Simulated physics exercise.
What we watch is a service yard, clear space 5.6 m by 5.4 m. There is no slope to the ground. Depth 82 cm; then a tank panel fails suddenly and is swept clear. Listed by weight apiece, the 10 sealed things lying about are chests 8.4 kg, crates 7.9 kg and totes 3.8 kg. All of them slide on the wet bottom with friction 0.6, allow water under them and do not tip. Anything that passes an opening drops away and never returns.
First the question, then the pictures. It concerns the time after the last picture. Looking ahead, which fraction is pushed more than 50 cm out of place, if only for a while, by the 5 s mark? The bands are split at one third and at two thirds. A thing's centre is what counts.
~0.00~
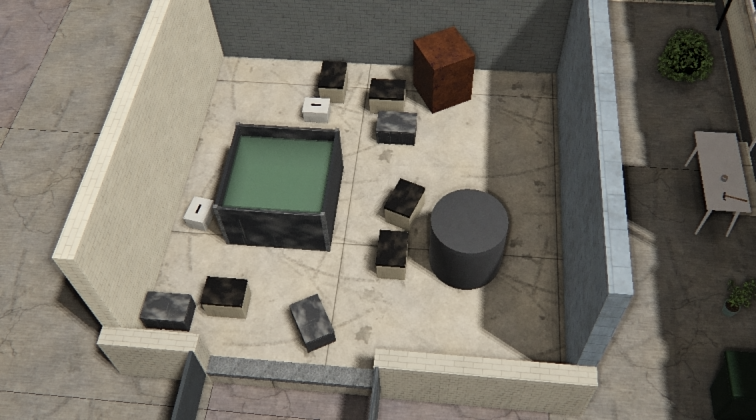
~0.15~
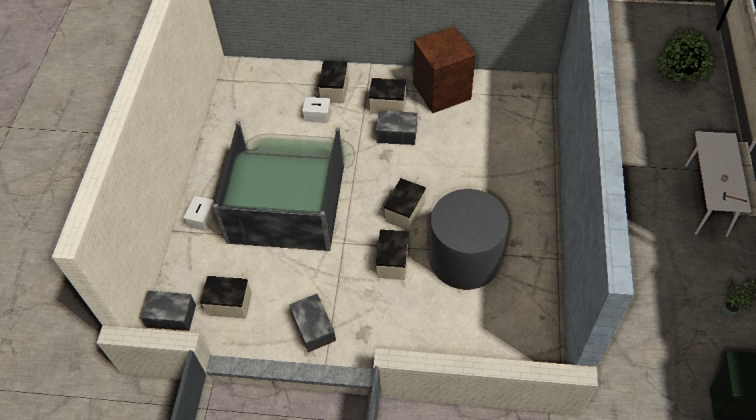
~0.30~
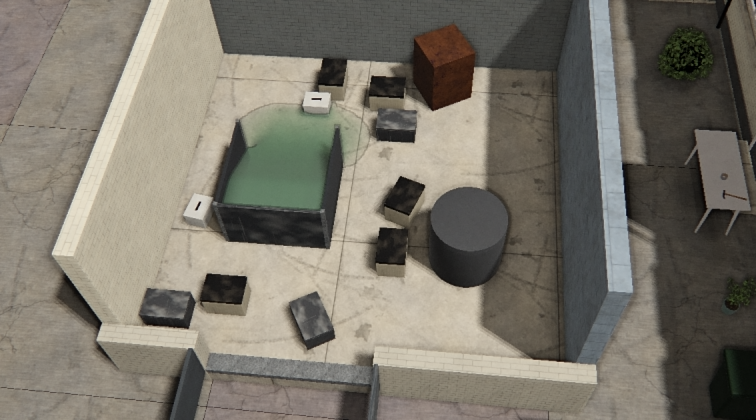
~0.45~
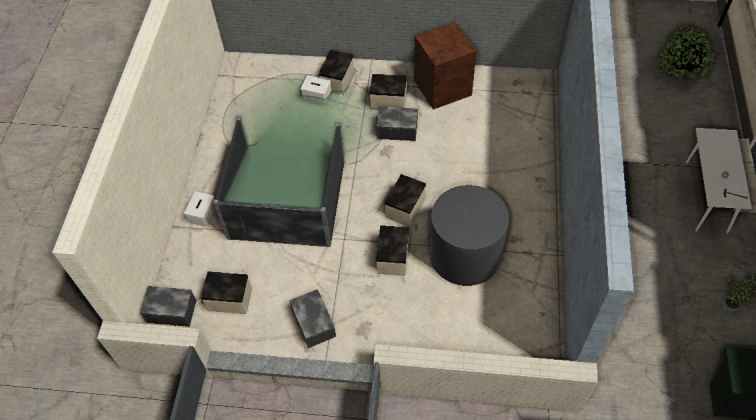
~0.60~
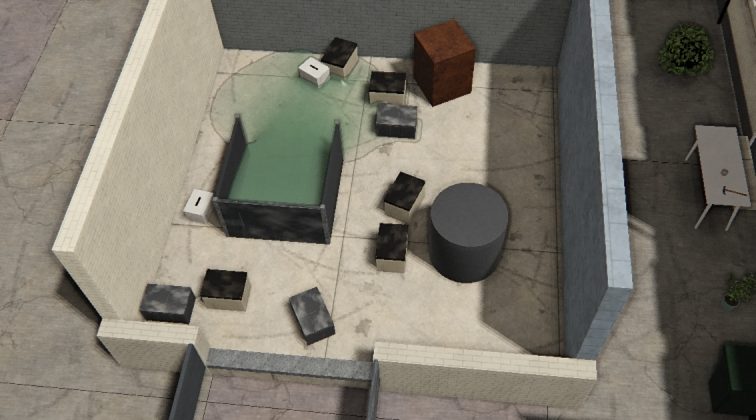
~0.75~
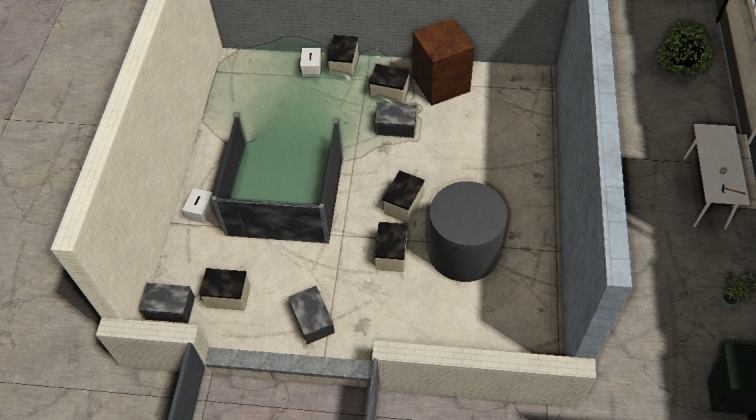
Two thirds or higher.
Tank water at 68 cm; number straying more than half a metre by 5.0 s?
Then the count would be 5.
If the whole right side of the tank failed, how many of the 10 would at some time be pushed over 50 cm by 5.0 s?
The answer then is 2.
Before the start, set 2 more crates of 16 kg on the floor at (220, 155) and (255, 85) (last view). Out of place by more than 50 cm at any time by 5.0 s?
First goes beyond, then goes beyond.
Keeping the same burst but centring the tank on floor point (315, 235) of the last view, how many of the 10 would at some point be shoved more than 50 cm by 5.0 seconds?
That gives 6 of them.
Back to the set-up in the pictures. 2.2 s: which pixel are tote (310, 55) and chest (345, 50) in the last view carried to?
Somewhere around (249, 38) and (374, 44).
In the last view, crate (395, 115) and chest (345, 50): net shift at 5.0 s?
300 cm, then 80 cm.
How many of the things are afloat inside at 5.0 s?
It comes to 6 of them.
After 1.1 s 2 of 10 are over 50 cm from their spots; 3 afloat.
After 2.2 s 4 of 10 are over 50 cm from their spots; 3 afloat.
After 3.5 s 4 of 10 are over 50 cm from their spots; 4 afloat.
After 5.0 s 7 of 10 are over 50 cm from their spots, and 7 have been at some point; 6 afloat.
